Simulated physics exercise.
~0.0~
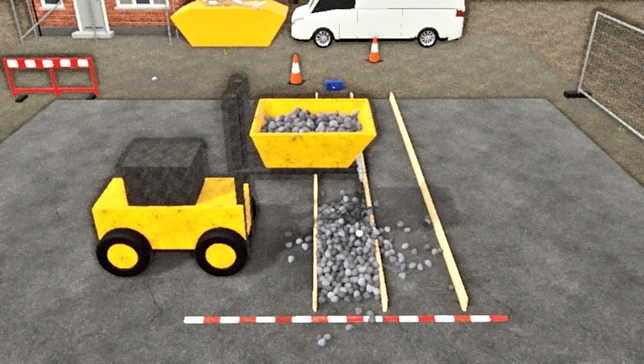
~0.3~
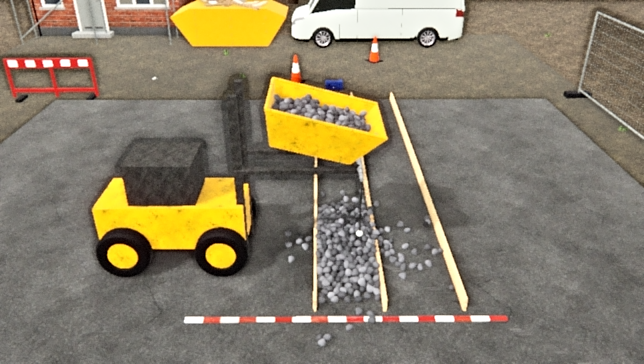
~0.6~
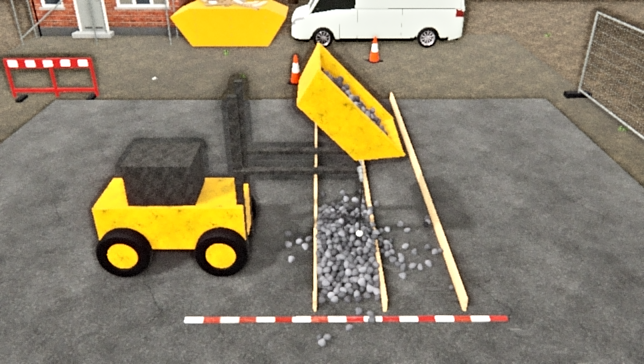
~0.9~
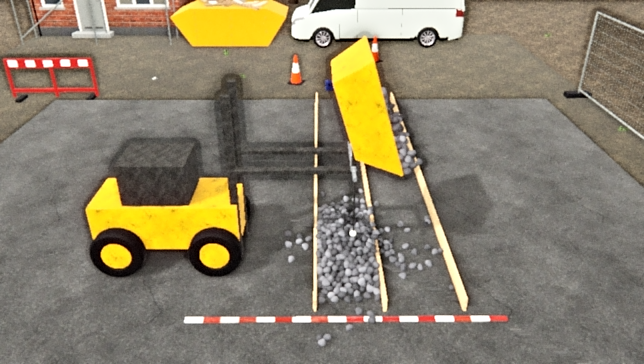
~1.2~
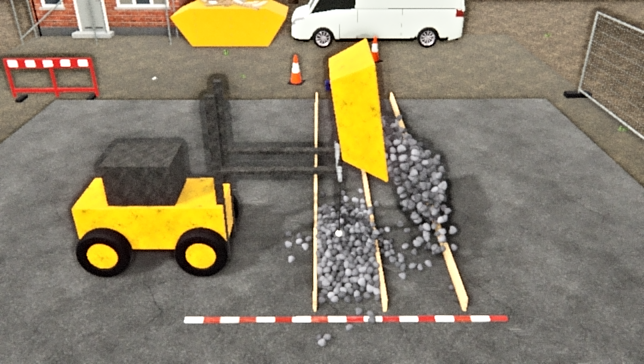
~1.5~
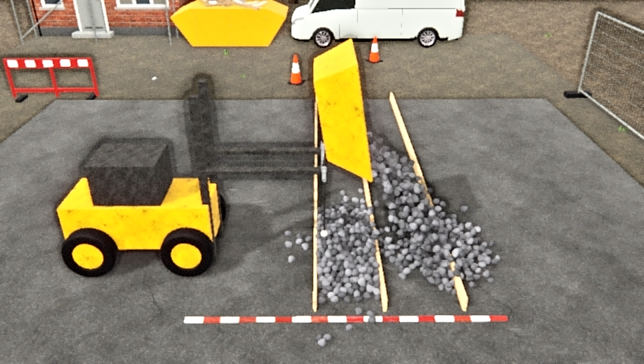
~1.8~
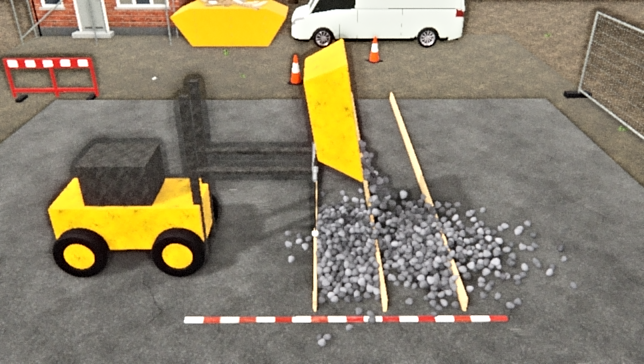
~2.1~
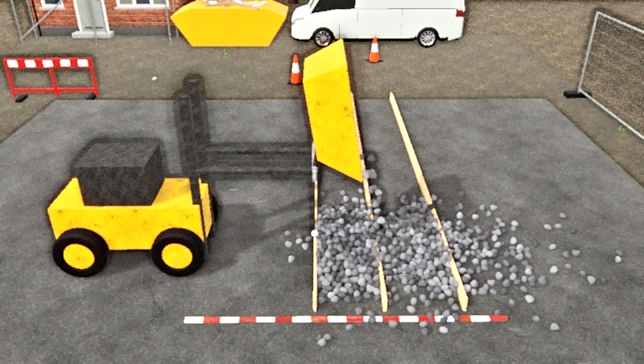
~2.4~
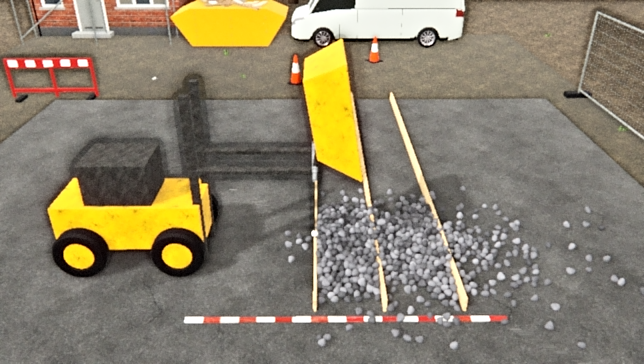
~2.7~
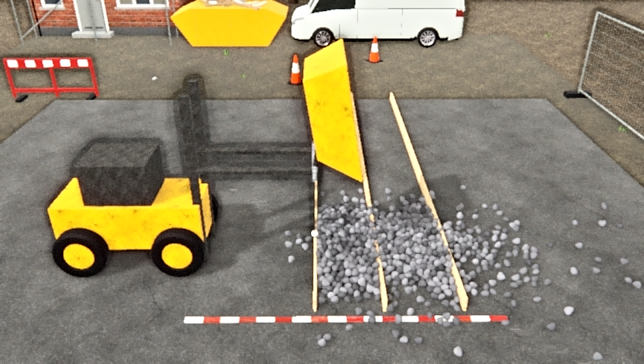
At the start, a yellow forklift-like machine holds a yellow skip full of grey stones above three boards on tarmac, with an earlier heap lying mostly between the left and middle boards. The skip tips to the right, steeper and steeper, until stones begin to slide over its lower edge. As they pour out, the machine rolls back to the left, drawing the skip with it. The stones pile up between the middle and right boards, and many spill past the right one. At the end, the machine stands still with its skip steeply tipped, and stray stones lie scattered far to the right.
